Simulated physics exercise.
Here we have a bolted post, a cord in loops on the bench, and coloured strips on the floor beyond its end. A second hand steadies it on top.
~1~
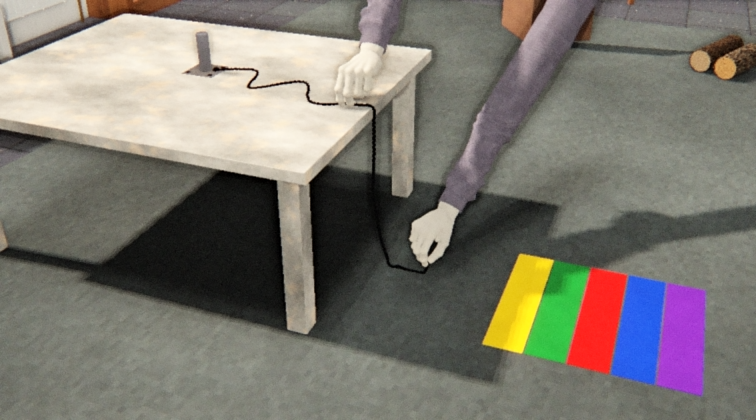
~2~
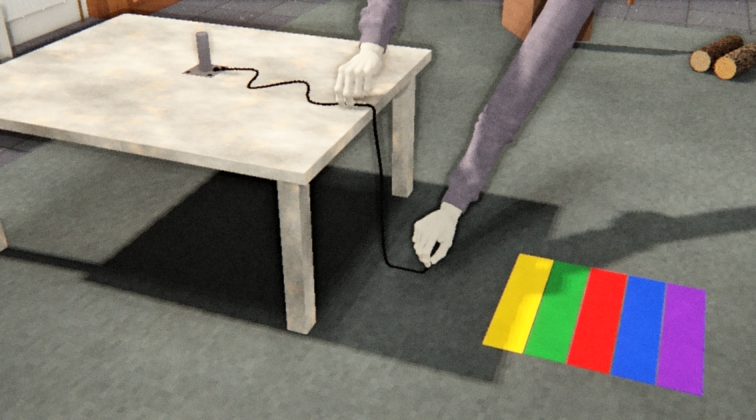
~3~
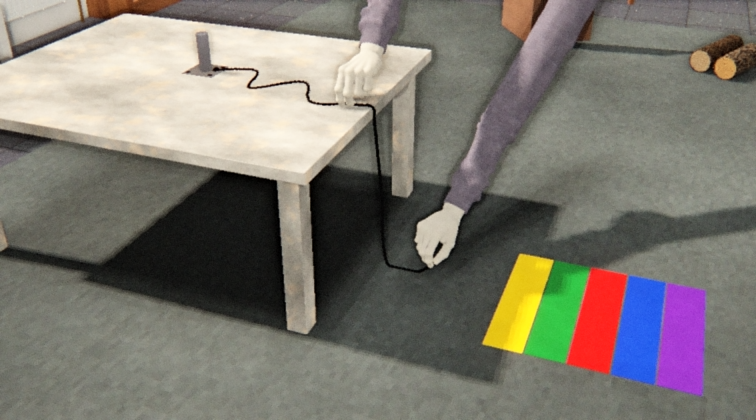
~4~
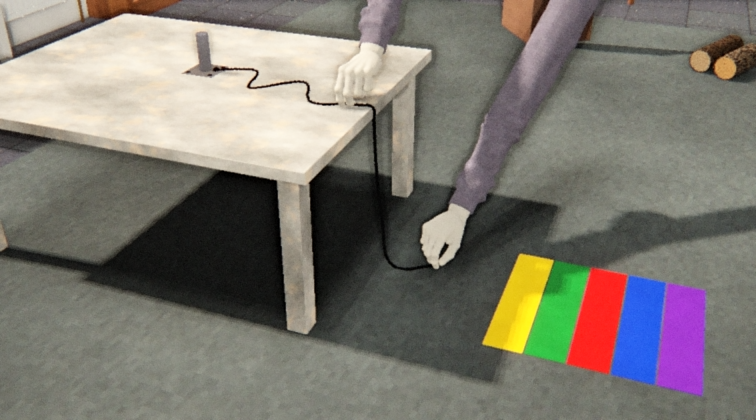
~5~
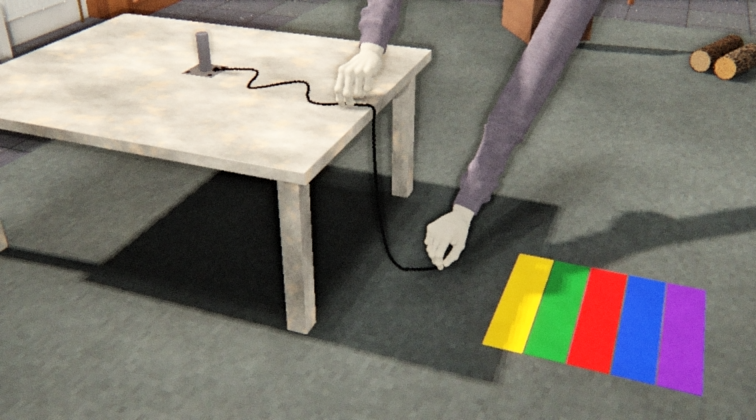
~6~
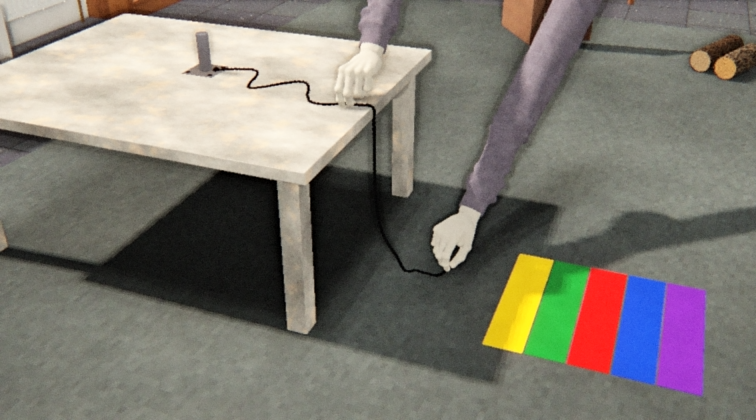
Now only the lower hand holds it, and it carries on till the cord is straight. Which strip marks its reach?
The end stops over the blue strip.
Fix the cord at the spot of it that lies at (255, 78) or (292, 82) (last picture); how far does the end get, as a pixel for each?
About (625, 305) and (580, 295).
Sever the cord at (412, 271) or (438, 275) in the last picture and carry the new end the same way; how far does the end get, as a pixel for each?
About (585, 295) and (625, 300).
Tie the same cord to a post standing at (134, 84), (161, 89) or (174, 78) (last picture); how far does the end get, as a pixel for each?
Near (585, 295), (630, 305) and (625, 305).
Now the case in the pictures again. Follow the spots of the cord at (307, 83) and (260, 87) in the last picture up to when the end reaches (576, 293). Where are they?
Near (344, 97) and (302, 88).
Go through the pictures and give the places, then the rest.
In the first frame, end (428, 262); yellow (509, 330); green (550, 339); red (592, 349); blue (636, 359); purple (681, 369).
In the second frame, end (430, 262); cord through (251, 70) (270, 86) (307, 96) (373, 111) (382, 187) (385, 256).
In the third frame, end (433, 263).
In the fourth frame, end (439, 264); cord through (251, 70) (270, 86) (307, 96) (373, 111) (378, 187) (386, 256).
In the fifth frame, end (443, 265).
In the sixth frame, end (450, 266); cord through (251, 70) (270, 86) (307, 96) (373, 111) (375, 187) (396, 255).
A little later, end near (576, 293); over green.
Next, end near (621, 302); over red.
When it is tight, end near (648, 308); over blue. It gets as far as the blue strip.
